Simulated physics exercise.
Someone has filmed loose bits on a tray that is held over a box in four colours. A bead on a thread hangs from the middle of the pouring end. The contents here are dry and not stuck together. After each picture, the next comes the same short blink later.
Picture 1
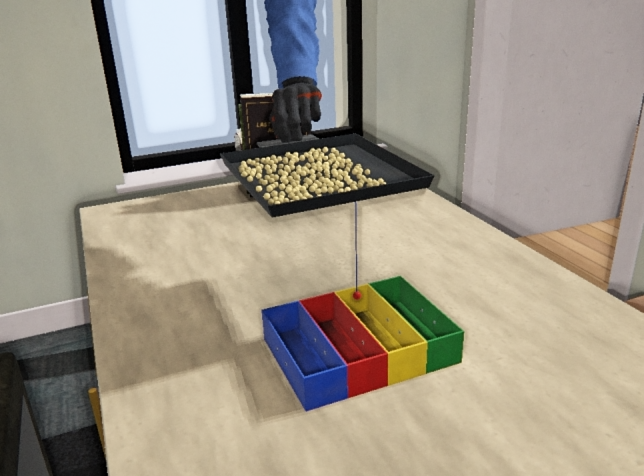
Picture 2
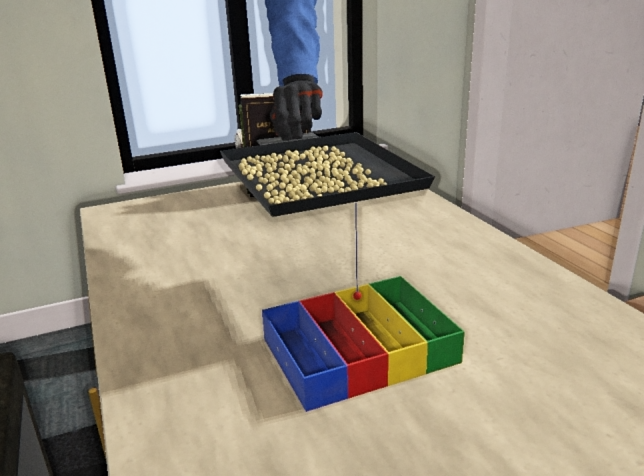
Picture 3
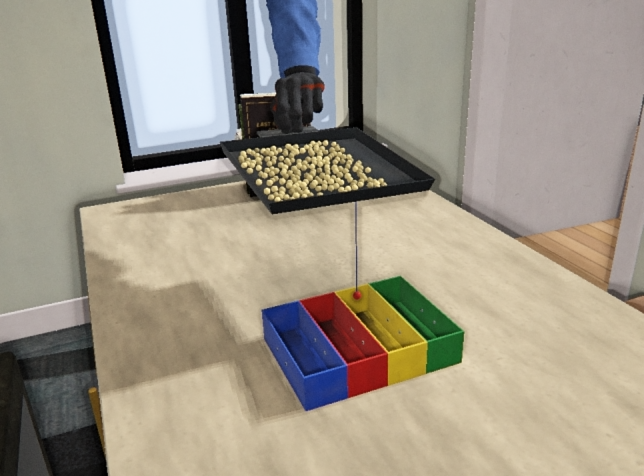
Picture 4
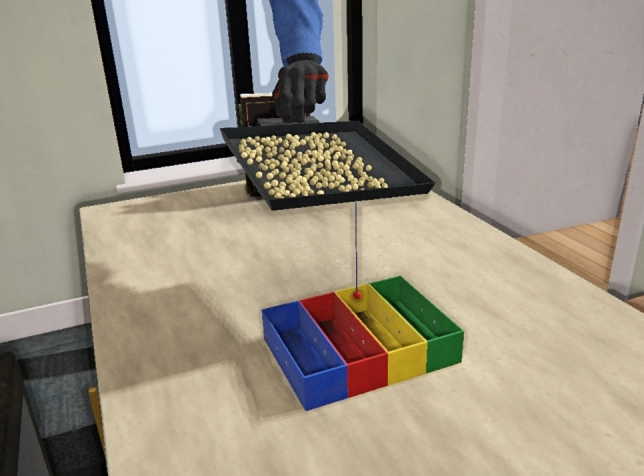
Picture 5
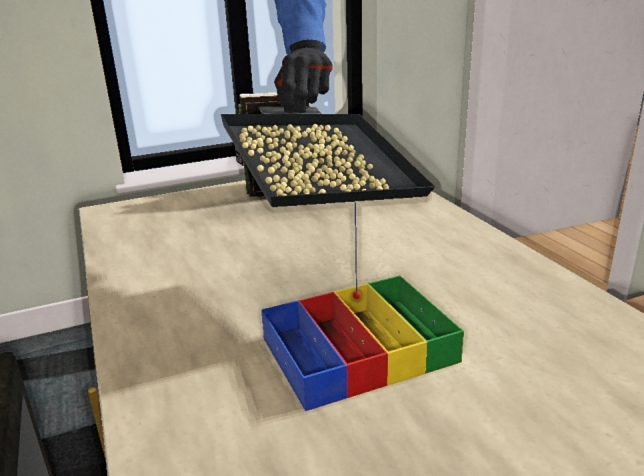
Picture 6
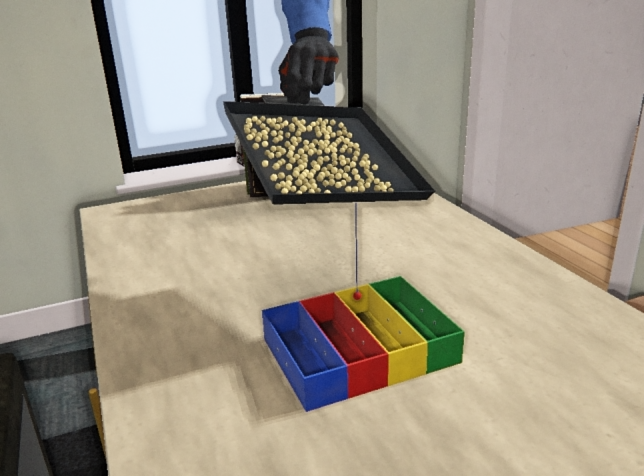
Gloved hand gradually tilting a dark tray of pale beans, its right corner dipping, above a box of four coloured compartments.
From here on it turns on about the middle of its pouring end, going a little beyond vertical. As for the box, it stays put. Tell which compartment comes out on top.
It is green that comes out on top.
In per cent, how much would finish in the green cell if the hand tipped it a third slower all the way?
About 30 %.
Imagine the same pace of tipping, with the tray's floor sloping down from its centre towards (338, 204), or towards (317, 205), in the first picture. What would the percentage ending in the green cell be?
In turn some 0 and 0 per cent.
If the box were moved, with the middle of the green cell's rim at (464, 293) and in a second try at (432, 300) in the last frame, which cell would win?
The yellow one; the green one.
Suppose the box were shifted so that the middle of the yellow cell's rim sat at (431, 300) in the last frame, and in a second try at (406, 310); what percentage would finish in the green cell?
In the first position around 10 percent, in the second around 80 percent.
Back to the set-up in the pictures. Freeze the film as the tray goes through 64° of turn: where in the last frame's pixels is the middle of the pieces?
The middle of the load sits near (405, 202).
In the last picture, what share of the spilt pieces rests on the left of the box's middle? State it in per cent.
Close to 0 per cent of the spill, I think.
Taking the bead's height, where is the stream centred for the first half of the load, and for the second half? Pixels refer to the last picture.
Earlier half at (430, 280), later half at (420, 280).
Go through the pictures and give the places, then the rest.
Corners of the pouring end at (271, 204) and (429, 175), level; middle of the load at (303, 173), soya beans; bead on its thread at (357, 296); blue cell at (326, 385); red cell at (368, 372); yellow cell at (407, 360); green cell at (445, 349), in the first picture.
Corners of the pouring end at (272, 203) and (430, 176), level; middle of the load at (304, 172), in the second picture.
Corners of the pouring end at (272, 201) and (430, 178), tipped barely, lowest at the right corner; middle of the load at (304, 168), in the third picture.
Corners of the pouring end at (273, 197) and (430, 181), tipped a little, lowest at the right corner; middle of the load at (304, 162), in the fourth picture.
Corners of the pouring end at (274, 194) and (430, 185), tipped a little, lowest at the right corner; middle of the load at (306, 156), in the fifth picture.
Corners of the pouring end at (276, 192) and (431, 189), tipped clearly, lowest at the right corner; middle of the load at (311, 152), nearly all on the move; blue cell at (326, 385); red cell at (368, 373); yellow cell at (407, 361); green cell at (445, 349), in the sixth picture.
Soon after the last picture, tray tipped steeply; most on the tray; a stray few in the green cell; about a quarter falling or outside the box.
A little later, tray tipped past a quarter turn; a small part on the tray; about a third in the green cell; a stray few in the yellow cell; about two thirds falling or outside the box.
Later still, tray tipped past a quarter turn; about a third in the green cell; a stray few in the yellow cell; about two thirds falling or outside the box.
At rest, tray tipped past a quarter turn; about a third in the green cell; a stray few in the yellow cell; none in the blue cell; none in the red cell; about two thirds outside the box.
